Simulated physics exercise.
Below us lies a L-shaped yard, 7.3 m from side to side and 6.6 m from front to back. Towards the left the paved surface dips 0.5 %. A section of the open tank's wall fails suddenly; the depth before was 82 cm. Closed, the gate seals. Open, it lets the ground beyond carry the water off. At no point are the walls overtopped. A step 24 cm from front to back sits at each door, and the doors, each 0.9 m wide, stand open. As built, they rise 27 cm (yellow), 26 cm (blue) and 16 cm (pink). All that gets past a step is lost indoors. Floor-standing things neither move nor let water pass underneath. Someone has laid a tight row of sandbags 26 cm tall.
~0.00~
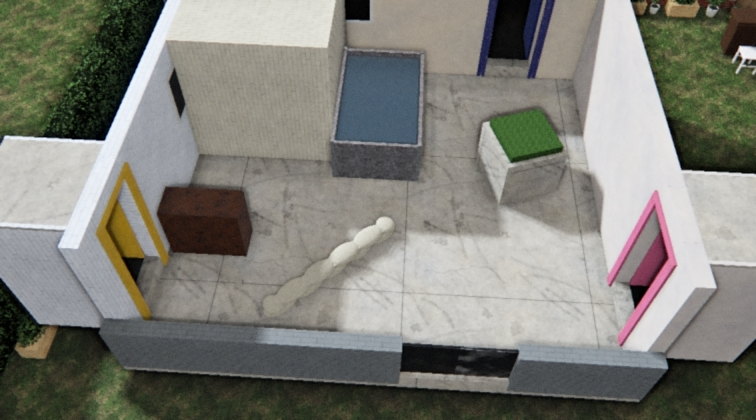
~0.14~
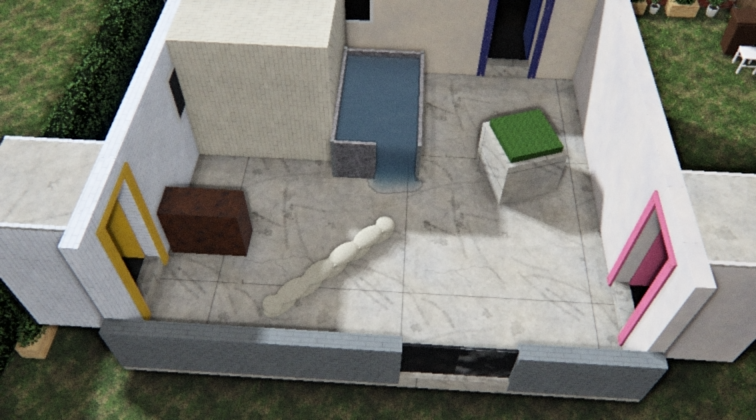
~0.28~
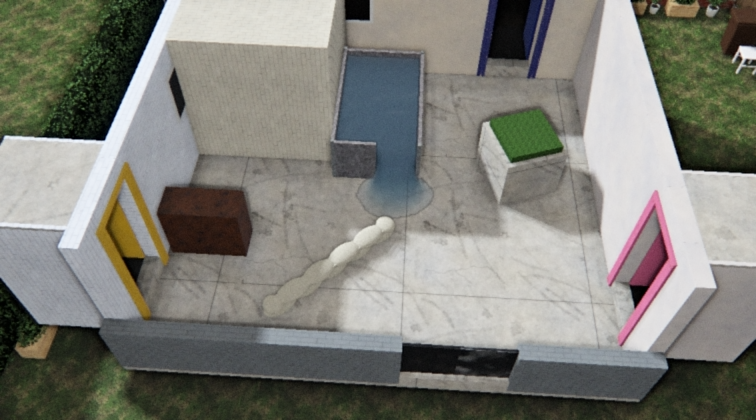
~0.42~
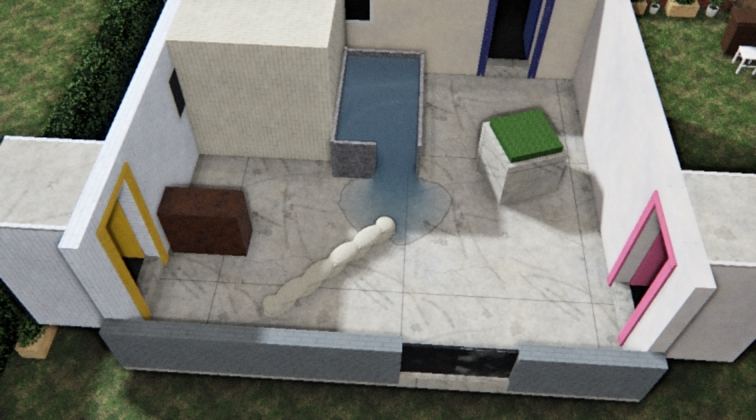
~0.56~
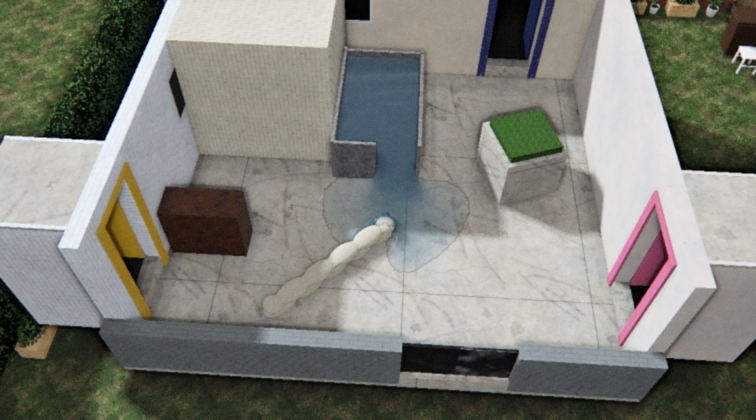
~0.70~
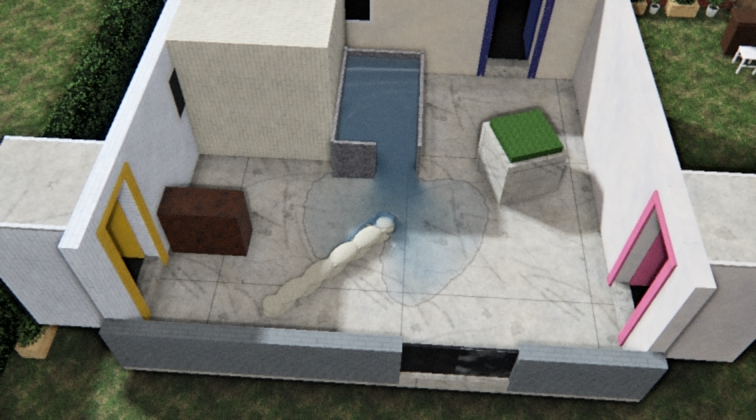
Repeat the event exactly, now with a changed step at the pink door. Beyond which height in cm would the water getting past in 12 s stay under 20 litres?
I would say 14 cm.
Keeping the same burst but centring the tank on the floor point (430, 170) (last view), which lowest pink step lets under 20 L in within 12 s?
Then roughly 16 cm.
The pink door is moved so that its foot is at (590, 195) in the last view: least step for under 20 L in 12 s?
About 7.0 cm.
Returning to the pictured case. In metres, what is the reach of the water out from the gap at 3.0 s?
Near 5.2 metres, give or take.
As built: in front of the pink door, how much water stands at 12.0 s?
Lab note: Depth approx. 11.0 cm.
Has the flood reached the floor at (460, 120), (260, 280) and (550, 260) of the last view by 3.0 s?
Untouched; awash; awash.
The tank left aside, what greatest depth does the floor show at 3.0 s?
Max depth: Around 33 cm.
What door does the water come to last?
Final door: Blue.
After 1.4 s water covers 35 % of the floor, deepest (40 cm) near (399, 186); it has not reached the pink door.
After 3.0 s water covers 55 % of the floor, deepest (33 cm) near (609, 374); 21 cm at the pink door, 2 litres in over its 16 cm step.
After 12.0 s water covers 95 % of the floor, deepest (13 cm) near (405, 75); 11 cm at the pink door, 11 litres in over its 16 cm step.
At the pink door as built, the water arrived by 2.1 s and peaked near 21 cm at 3.0 s.
With a step of 12.5 cm, 33 litres would have come in within the 12 s; with 17 cm, 8 litres. So under 20 litres takes about 14 cm.
